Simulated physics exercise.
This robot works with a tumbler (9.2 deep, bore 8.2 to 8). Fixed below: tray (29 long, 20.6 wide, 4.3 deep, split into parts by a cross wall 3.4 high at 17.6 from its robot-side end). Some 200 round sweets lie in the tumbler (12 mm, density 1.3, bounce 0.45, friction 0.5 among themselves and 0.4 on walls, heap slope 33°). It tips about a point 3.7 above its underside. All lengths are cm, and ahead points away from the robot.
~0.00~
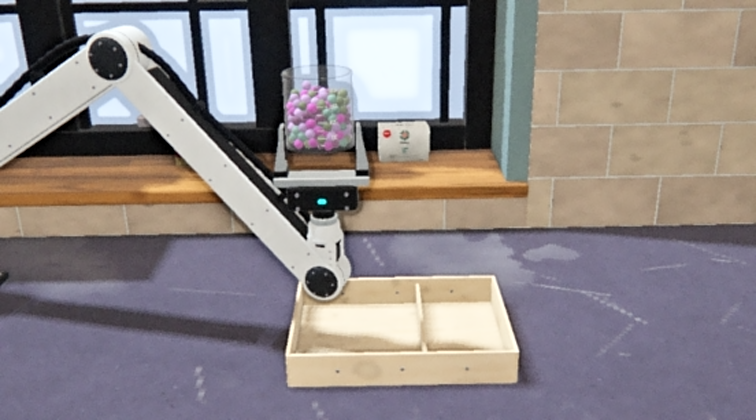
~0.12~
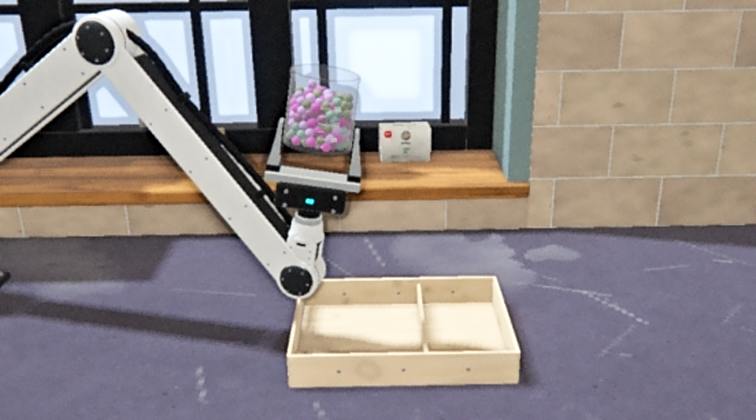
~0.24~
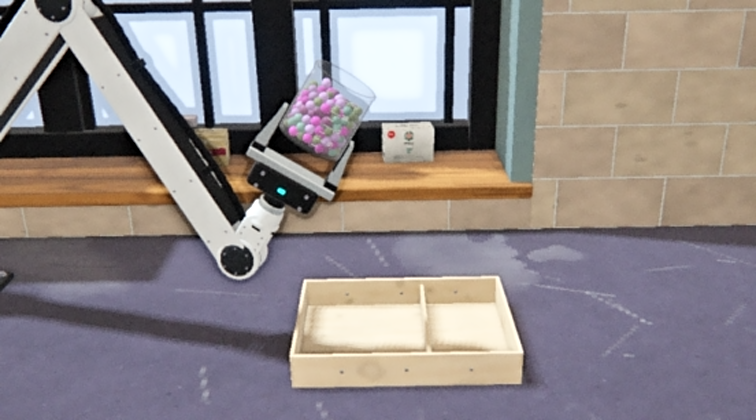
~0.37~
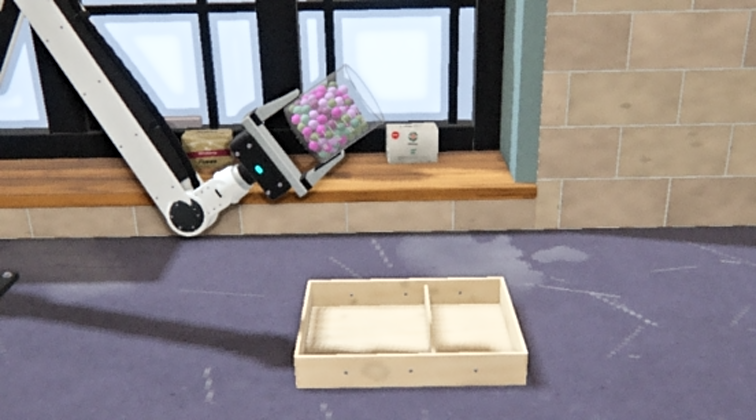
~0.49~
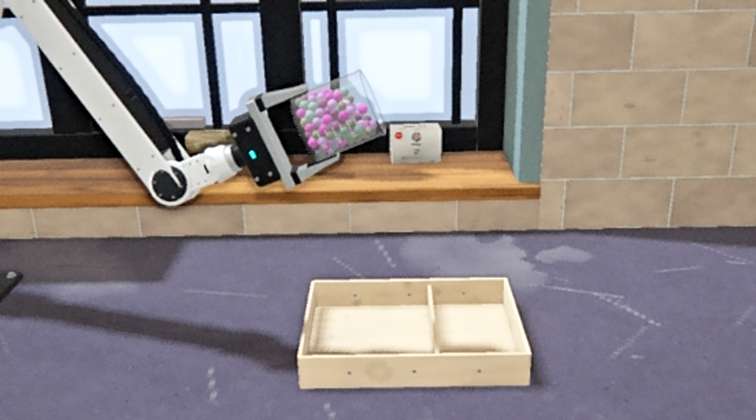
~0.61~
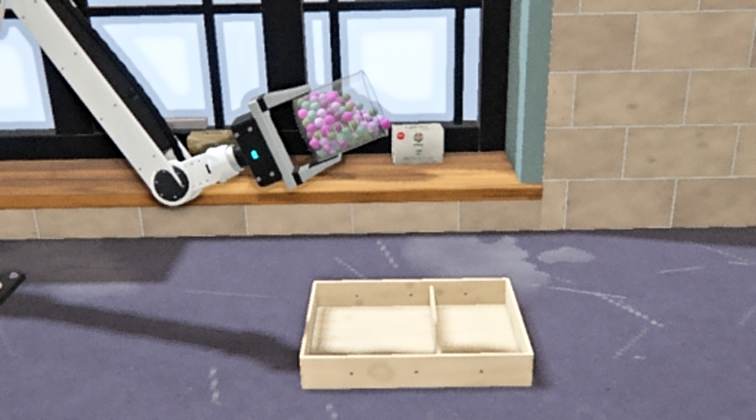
A white robot arm gripped a clear tumbler of pink, green and white balls above a divided wooden tray, then drew its arm back left and tilted the tumbler steeply to the right.
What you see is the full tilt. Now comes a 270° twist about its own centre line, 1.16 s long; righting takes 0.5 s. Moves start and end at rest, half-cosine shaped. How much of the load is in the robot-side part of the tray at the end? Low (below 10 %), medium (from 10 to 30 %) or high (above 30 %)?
In the robot-side part of the tray the share is low, below 10 %.
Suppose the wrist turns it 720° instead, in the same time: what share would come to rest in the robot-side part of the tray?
It would be near 5 per cent.
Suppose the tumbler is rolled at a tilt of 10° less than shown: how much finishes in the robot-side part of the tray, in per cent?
Some 0 per cent.
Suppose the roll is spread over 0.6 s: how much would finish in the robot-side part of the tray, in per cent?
It would be near 0 per cent.
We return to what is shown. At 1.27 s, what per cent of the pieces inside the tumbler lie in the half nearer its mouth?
Roughly 35 per cent.
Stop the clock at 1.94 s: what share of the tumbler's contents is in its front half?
Roughly 40 per cent.
After 1.27 s, tipped 69°, highest piece 37 above the table; 197 in the tumbler, 2 in the robot-side part, 2 in flight or on a rim.
After 1.94 s, tipped 52°, highest piece 36 above the table; 191 in the tumbler, 8 in the robot-side part, 1 in the far-side part, 1 in flight or on a rim.
After 2.47 s, upright, highest piece 38 above the table; 189 in the tumbler, 9 in the robot-side part, 3 in the far-side part.
After 3.17 s, upright, highest piece 38 above the table; 189 in the tumbler, 9 in the robot-side part, 3 in the far-side part.
At rest, 189 in the tumbler, 9 in the robot-side part, 3 in the far-side part. That is 4 % in the robot-side part of the tray.
